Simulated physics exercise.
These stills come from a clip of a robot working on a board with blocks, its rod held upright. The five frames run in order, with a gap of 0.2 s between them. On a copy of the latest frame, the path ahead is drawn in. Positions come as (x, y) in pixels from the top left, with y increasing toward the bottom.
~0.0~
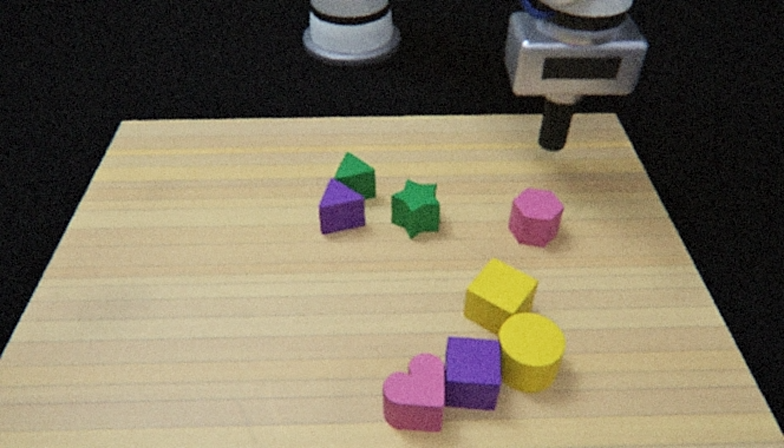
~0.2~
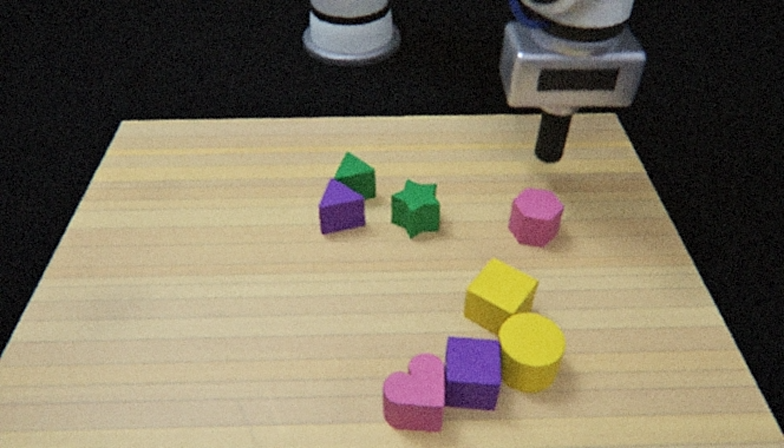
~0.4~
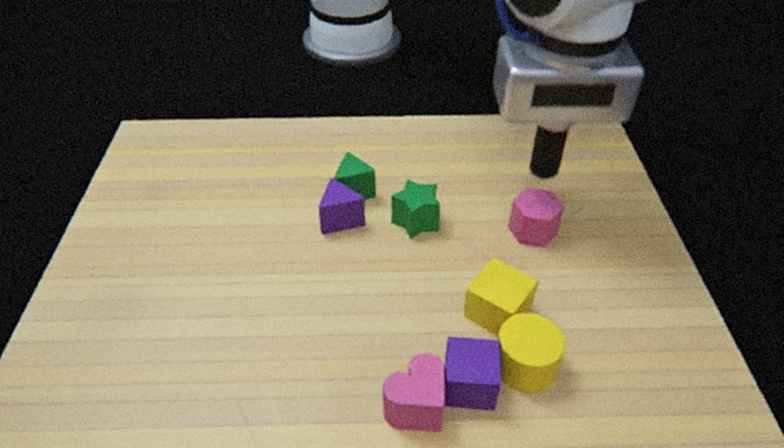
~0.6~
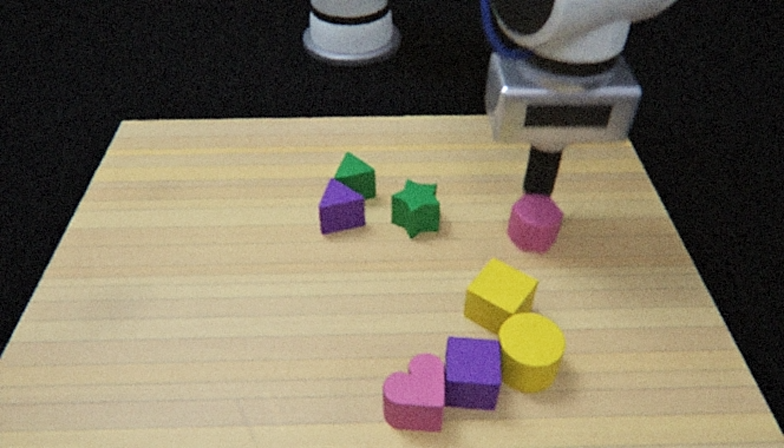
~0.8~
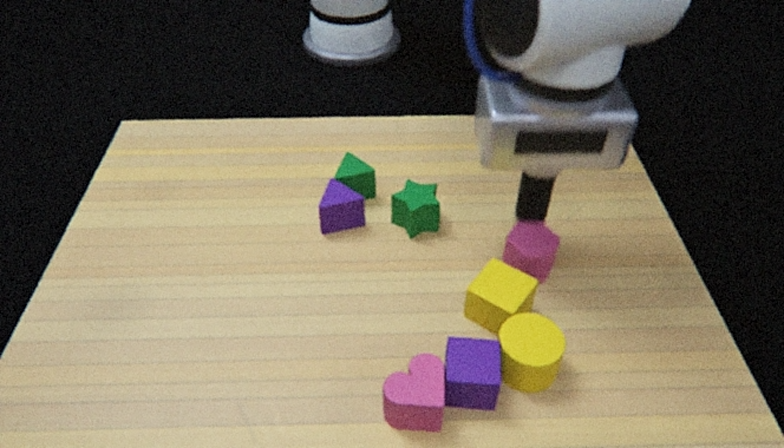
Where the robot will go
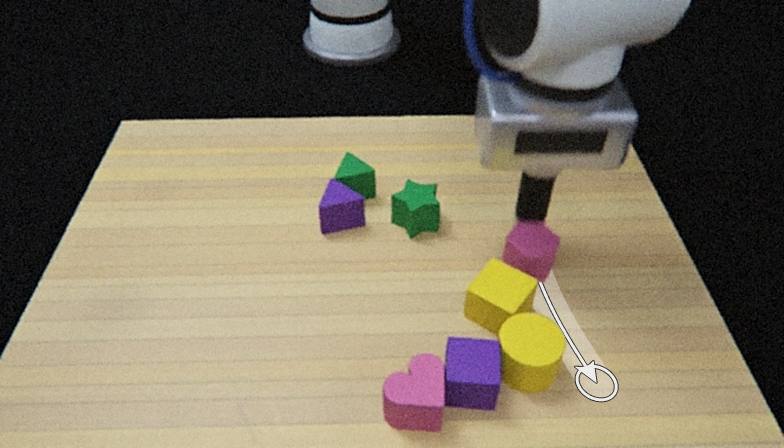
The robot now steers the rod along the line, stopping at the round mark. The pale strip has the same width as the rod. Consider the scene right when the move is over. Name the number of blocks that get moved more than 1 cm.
It shifts three blocks or more.
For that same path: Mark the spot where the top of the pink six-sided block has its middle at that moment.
The centre of its top will be at (580, 389).
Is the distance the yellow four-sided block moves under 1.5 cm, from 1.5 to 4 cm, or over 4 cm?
It moves between 1.5 and 4 cm.
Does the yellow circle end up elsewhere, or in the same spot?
It shifts position.
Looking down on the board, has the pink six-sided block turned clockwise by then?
In short: Yes.
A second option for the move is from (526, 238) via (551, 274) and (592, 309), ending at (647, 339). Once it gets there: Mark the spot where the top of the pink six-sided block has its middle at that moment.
Its top centre lands on (545, 281).
The line goes from (526, 238) over (539, 280) and (562, 328) to (597, 383).
What follows on the original path. One third of the way, rod at (545, 260); yellow four-sided block at (495, 298), turned 35° clockwise; pink six-sided block at (542, 283), turned 15° clockwise.
Two thirds of the way, rod at (570, 310); yellow four-sided block at (492, 300), turned 45° clockwise; yellow circle at (534, 379); pink six-sided block at (563, 337), turned 25° clockwise.
At the end, rod at (605, 363); purple four-sided block at (471, 362); yellow four-sided block at (492, 300), turned 45° clockwise; yellow circle at (524, 412); pink six-sided block at (580, 389), turned 60° clockwise.
